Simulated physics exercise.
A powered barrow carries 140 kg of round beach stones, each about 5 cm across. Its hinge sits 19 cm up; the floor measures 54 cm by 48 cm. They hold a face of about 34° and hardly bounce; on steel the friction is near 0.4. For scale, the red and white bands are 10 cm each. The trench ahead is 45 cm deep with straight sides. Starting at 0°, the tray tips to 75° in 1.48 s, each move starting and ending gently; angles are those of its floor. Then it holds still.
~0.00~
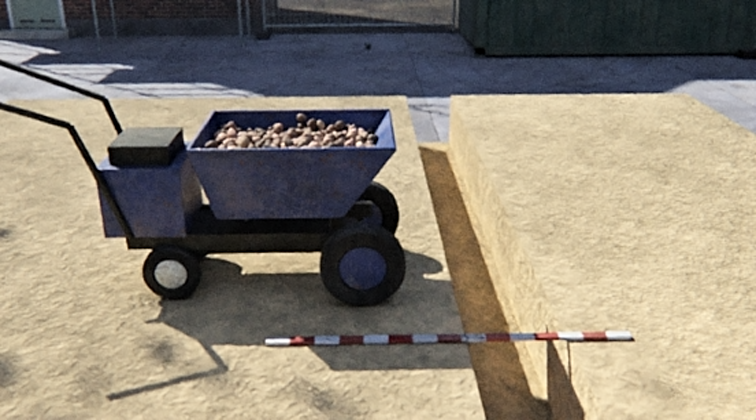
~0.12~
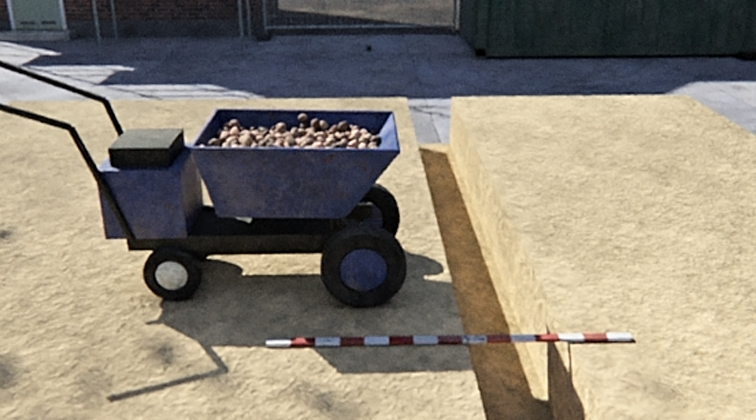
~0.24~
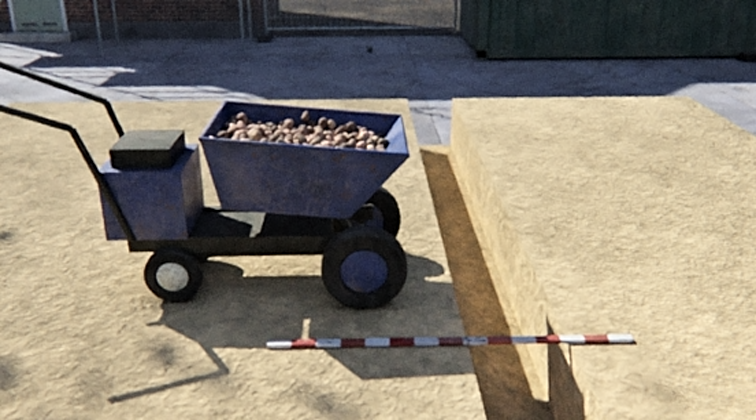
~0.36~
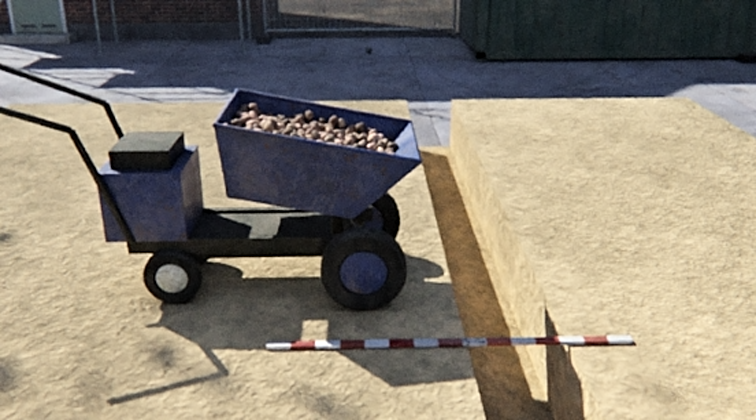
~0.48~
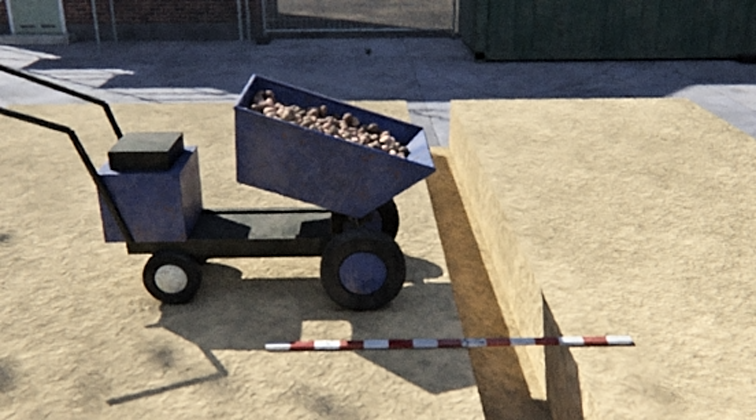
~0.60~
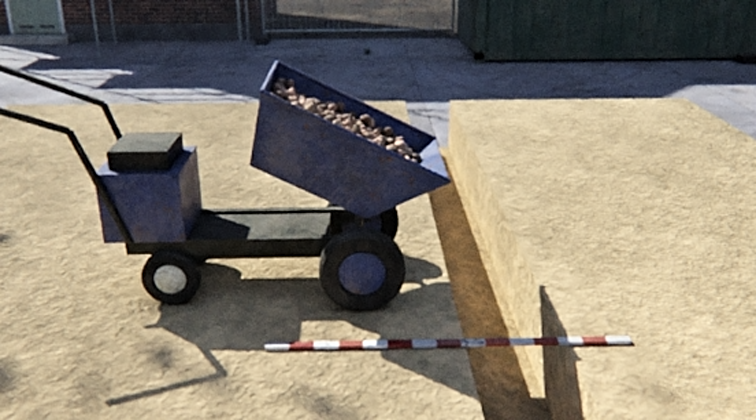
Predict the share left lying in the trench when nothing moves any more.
Some 74 per cent of it.
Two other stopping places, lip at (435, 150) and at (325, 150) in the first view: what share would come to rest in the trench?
First some 35, then 95 per cent.
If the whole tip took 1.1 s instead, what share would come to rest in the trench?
It would be near 70 per cent.
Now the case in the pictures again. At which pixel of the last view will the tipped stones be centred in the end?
Around (510, 342).
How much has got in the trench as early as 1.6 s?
About 40 per cent by then.
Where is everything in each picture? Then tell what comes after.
In the first picture, the tray is at 0°, its lip at (396, 149); the top of the load is at (276, 133).
In the second picture, the tray is at 1°, its lip at (400, 152); the top of the load is at (269, 131); the stones move at 0.2 m/s on average.
The third picture shows lip at (409, 156), floor tilted 5°, highest stones at (256, 127); the stones move at 0.4 m/s on average.
In the fourth picture, the tray is at 11°, its lip at (421, 162); the top of the load is at (250, 117); the stones move at 0.5 m/s on average.
In the fifth picture, the tray is at 19°, its lip at (435, 170); the top of the load is at (263, 102); the stones move at 0.6 m/s on average.
The sixth picture shows lip at (450, 182), floor tilted 27°, highest stones at (281, 89); the stones move at 0.7 m/s on average.
After 1.1 s the floor is at 63°; 99 % in the tray, 1 % in the trench; the foremost stones are at (499, 224).
After 1.6 s the floor is at 75°; 40 % in the tray, 41 % in the trench, 19 % past the trench; the foremost stones are at (624, 266).
After 1.9 s the floor is at 75°; 13 % in the tray, 60 % in the trench, 27 % past the trench; the foremost stones are at (718, 274).
After 3.9 s the floor is at 75°; 0 % in the tray, 74 % in the trench, 26 % past the trench; the foremost stones are past the picture's edge.
